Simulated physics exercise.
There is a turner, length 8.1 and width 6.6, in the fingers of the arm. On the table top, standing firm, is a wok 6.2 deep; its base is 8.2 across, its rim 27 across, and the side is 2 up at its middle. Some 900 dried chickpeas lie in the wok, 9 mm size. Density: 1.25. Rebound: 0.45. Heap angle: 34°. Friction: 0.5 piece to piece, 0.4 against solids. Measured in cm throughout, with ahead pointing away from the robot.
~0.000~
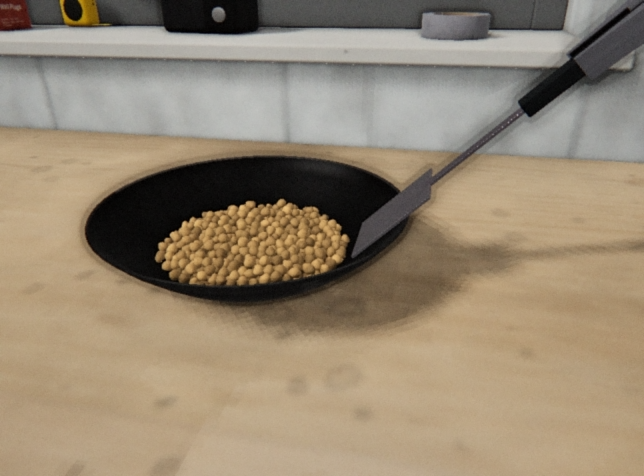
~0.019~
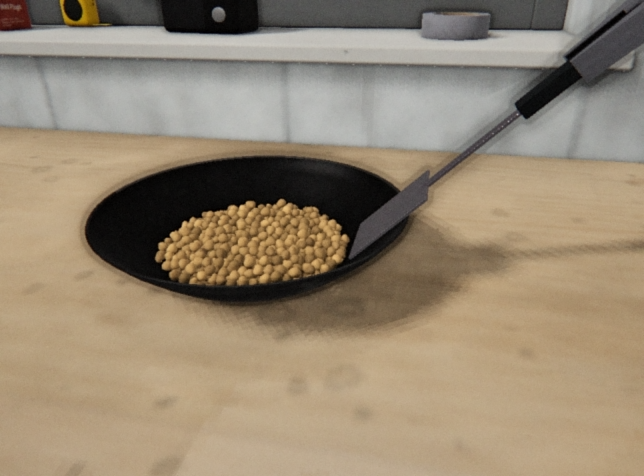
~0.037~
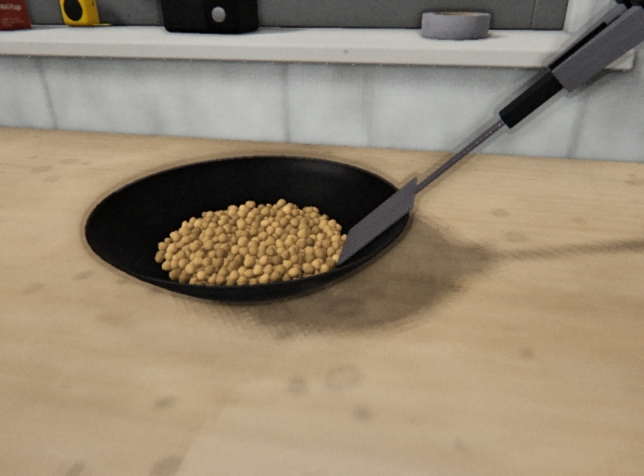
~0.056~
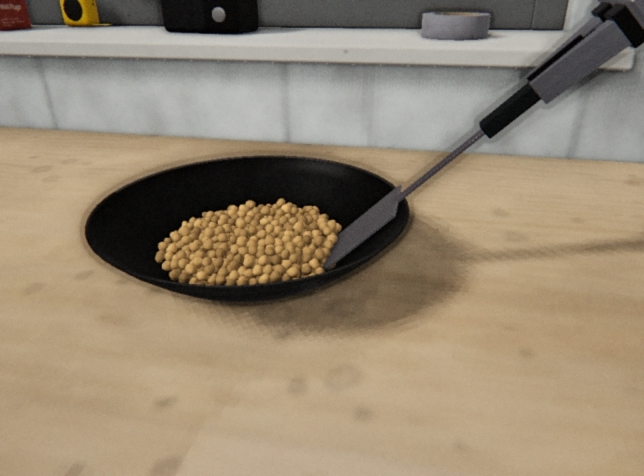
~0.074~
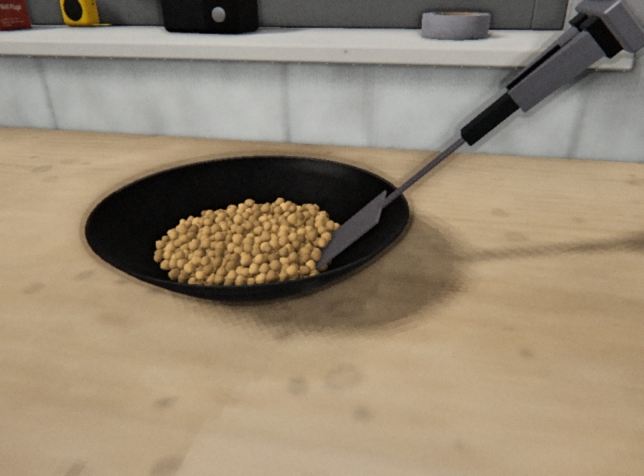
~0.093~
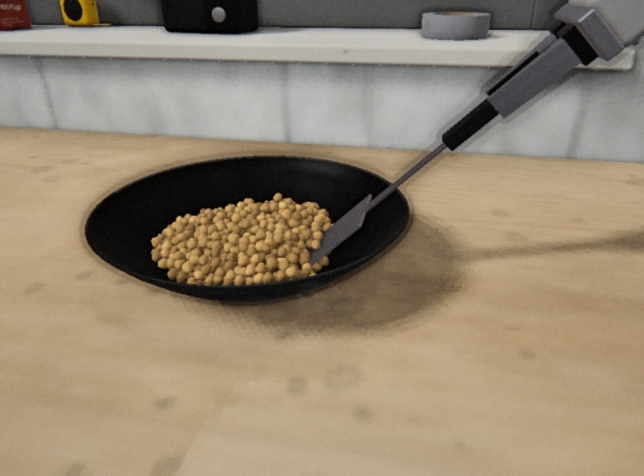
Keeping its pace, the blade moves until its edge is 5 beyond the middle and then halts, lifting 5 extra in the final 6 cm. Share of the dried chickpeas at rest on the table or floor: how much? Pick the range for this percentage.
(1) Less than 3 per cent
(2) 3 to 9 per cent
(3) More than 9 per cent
Answer: 2.
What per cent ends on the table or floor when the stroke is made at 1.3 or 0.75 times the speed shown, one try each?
Around 10 per cent, then around 0 per cent, would end on the table or floor.
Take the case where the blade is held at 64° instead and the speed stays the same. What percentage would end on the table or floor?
Some 5 in a hundred.
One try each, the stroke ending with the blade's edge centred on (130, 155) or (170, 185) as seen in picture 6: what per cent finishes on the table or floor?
Close to 30 and close to 15 per cent, respectively.
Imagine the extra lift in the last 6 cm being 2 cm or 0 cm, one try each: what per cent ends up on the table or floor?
0 and 0 per cent.
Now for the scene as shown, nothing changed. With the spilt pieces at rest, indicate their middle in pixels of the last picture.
Close to (39, 234) in pixels.
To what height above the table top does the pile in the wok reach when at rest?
About 7.0 cm above the table.
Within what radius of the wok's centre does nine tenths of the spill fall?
The distance is roughly 40 cm.
By 0.14 s, sloping 45°, highest piece 5 above the table; 900 in the wok.
By 0.18 s, sloping 45°, highest piece 6 above the table; 900 in the wok.
By 0.41 s, sloping 45°, highest piece 8 above the table; 858 in the wok, 22 on the table or floor, 20 on the blade or in flight.
By 1.46 s, sloping 45°, highest piece 7 above the table; 855 in the wok, 45 on the table or floor.
Final count, 855 in the wok, 45 on the table or floor. That is 5 % on the table or floor.
